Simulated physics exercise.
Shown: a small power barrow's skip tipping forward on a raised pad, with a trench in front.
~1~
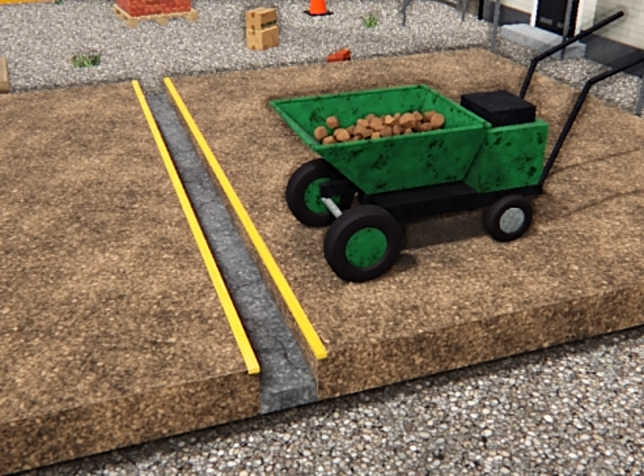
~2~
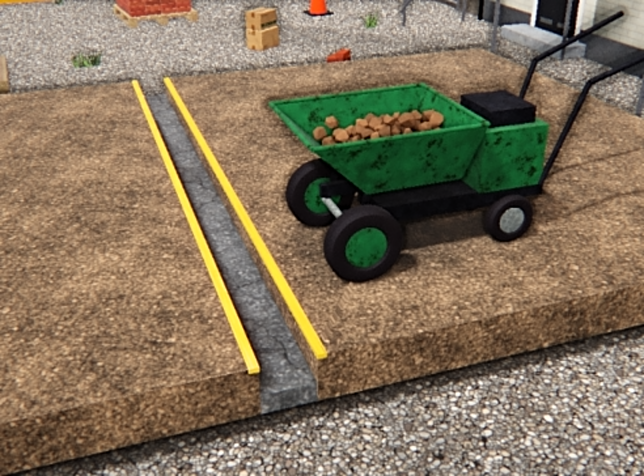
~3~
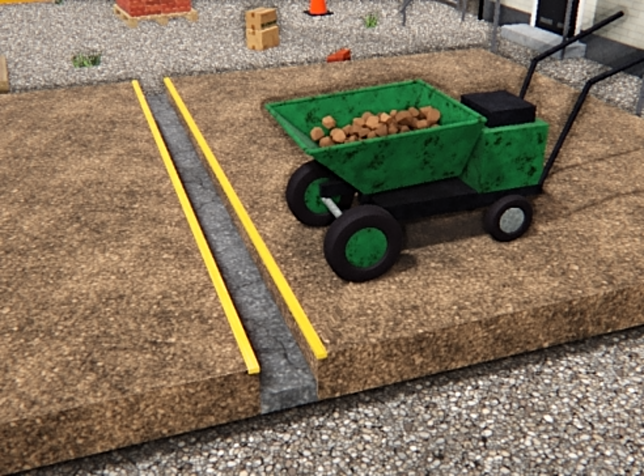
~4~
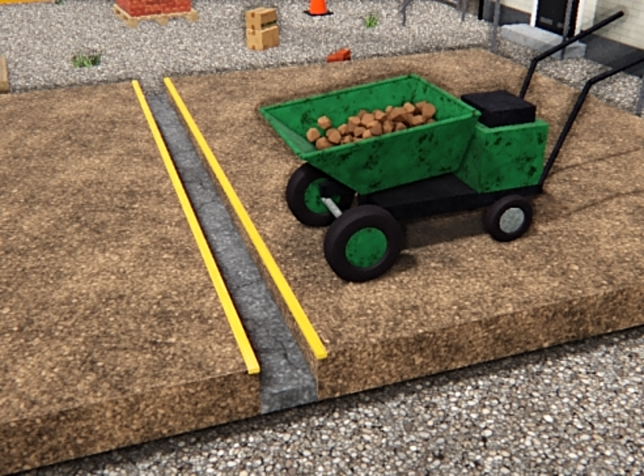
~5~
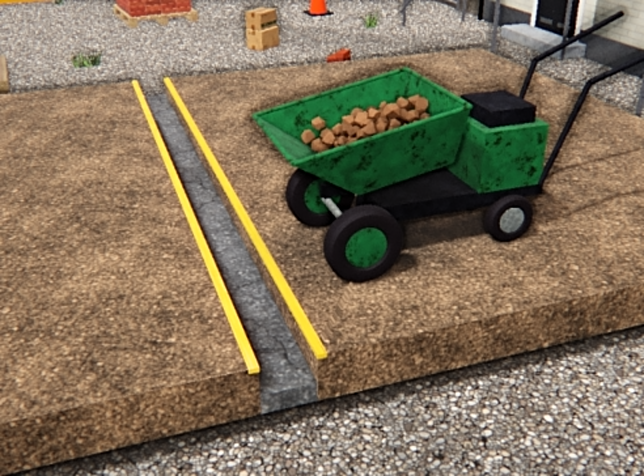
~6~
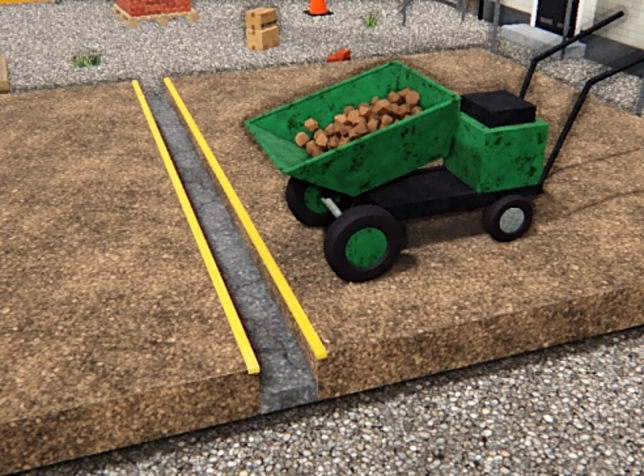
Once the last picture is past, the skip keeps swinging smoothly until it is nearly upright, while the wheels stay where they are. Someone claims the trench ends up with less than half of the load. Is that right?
Predicted result: Mostly out.
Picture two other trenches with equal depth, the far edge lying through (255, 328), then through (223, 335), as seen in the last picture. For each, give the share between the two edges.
About 0 %, then 50 %.
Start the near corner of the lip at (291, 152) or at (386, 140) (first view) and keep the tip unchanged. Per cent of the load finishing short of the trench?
In turn 0 and 10 in a hundred.
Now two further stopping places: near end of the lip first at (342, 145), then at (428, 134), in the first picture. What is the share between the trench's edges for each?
Close to 70 in a hundred, and close to 30 in a hundred.
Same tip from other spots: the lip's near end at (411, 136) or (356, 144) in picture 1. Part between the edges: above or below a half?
At the earlier place the lesser portion ends between the edges, at the later place the greater portion.
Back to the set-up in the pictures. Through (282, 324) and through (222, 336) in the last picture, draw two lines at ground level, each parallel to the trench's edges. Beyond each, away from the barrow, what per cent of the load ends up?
In order: 70 per cent, then 30 per cent.
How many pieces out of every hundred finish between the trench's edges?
About 25 per cent.
Shortly afterwards, skip tipped steeply; the whole lot in the skip.
Next, skip tipped right over; the bulk in the skip; a little in or heaped over the trench; near a quarter beyond it.
Some moments later, skip tipped right over; near a third in the skip; near a quarter in or heaped over the trench; near half beyond it.
In the end, skip tipped right over; near a third in the skip; near a quarter in or heaped over the trench; near half beyond it.
